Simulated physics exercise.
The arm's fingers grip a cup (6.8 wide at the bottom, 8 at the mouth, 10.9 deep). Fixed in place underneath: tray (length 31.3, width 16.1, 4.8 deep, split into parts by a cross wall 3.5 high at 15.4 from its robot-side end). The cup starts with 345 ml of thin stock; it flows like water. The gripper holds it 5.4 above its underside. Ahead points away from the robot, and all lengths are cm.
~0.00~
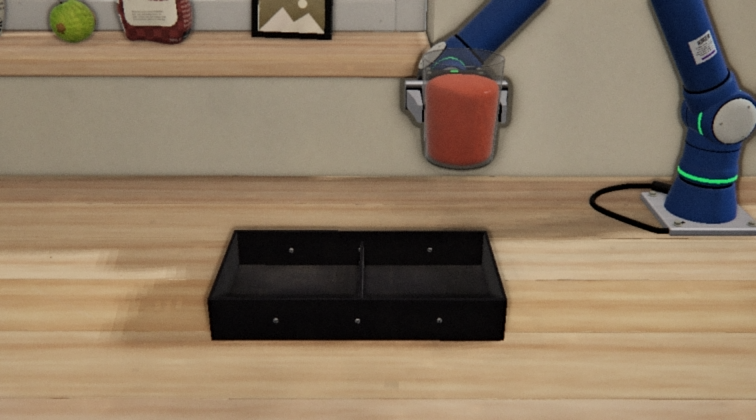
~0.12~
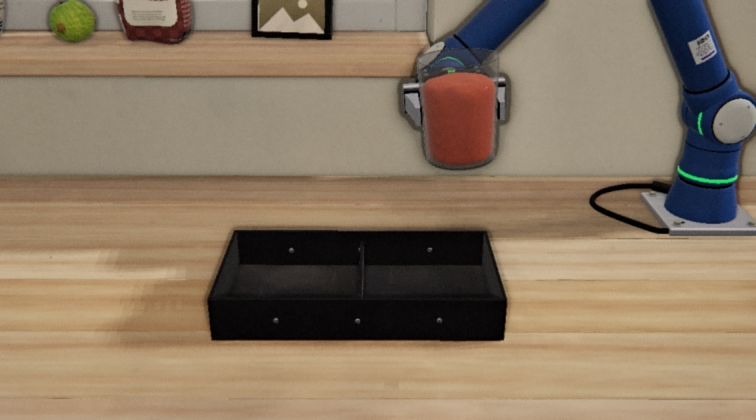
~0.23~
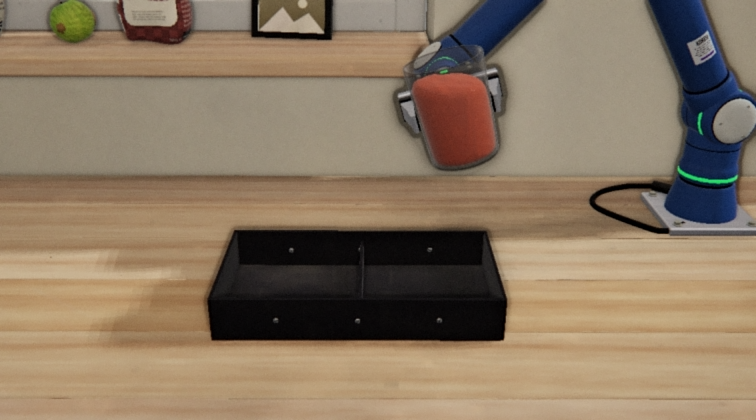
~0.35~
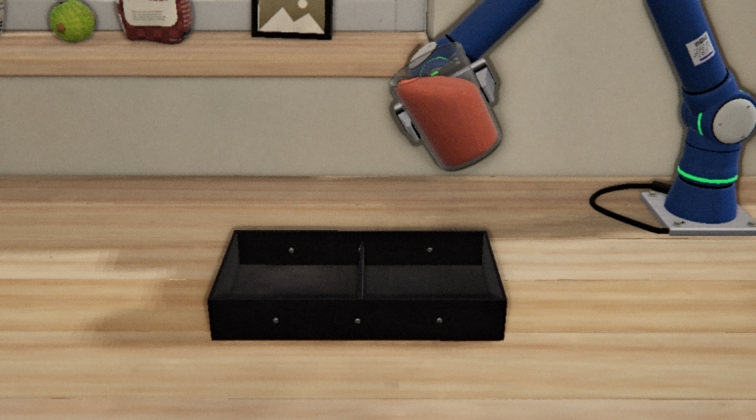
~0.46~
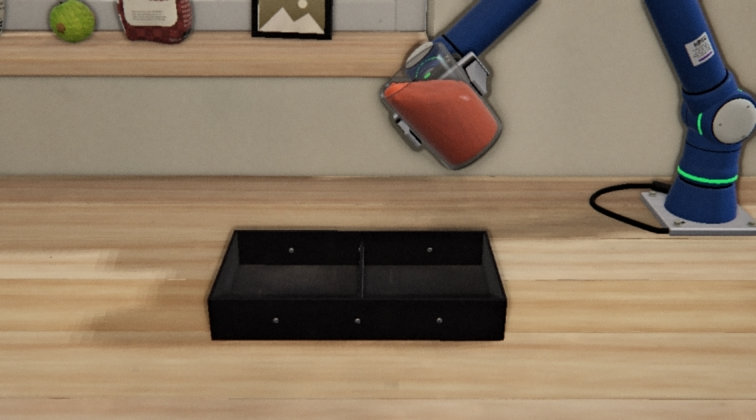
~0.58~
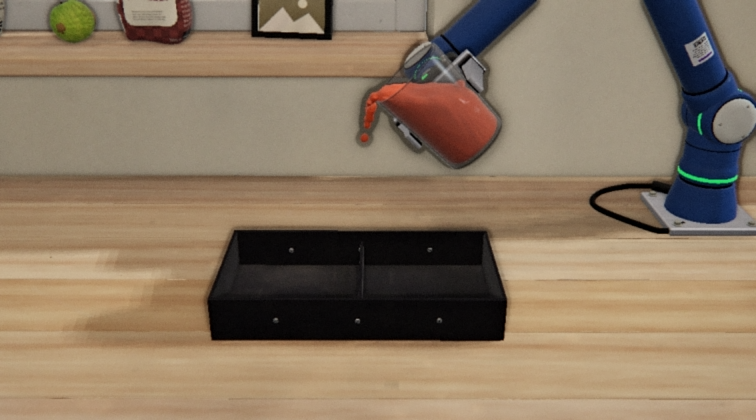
Blue robot arm tilting a clear cup of orange-red liquid leftward above a divided black tray, a thin stream leaving its lip.
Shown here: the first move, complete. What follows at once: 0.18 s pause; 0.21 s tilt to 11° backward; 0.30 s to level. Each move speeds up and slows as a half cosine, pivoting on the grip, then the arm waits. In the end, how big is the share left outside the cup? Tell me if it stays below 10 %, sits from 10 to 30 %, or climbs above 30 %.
It stays below 10 %.
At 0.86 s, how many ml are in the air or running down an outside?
Roughly 5 ml.
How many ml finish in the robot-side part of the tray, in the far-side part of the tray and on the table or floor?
The amounts come to around 0, 20 and 0 ml respectively.
By 0.86 s, tilted 21° forward, liquid up to 27 above the table; 325 ml in the cup, 15 ml in the far-side part, 5 ml in the air or running down outside.
By 1.13 s, tilted 5° backward, liquid up to 27 above the table; 325 ml in the cup, 20 ml in the far-side part.
By 1.47 s, level, liquid up to 27 above the table; 325 ml in the cup, 20 ml in the far-side part.
By 2.27 s, level, liquid up to 27 above the table; 325 ml in the cup, 20 ml in the far-side part.
Final state, 325 ml in the cup, 20 ml in the far-side part. That is 6 % outside the cup.
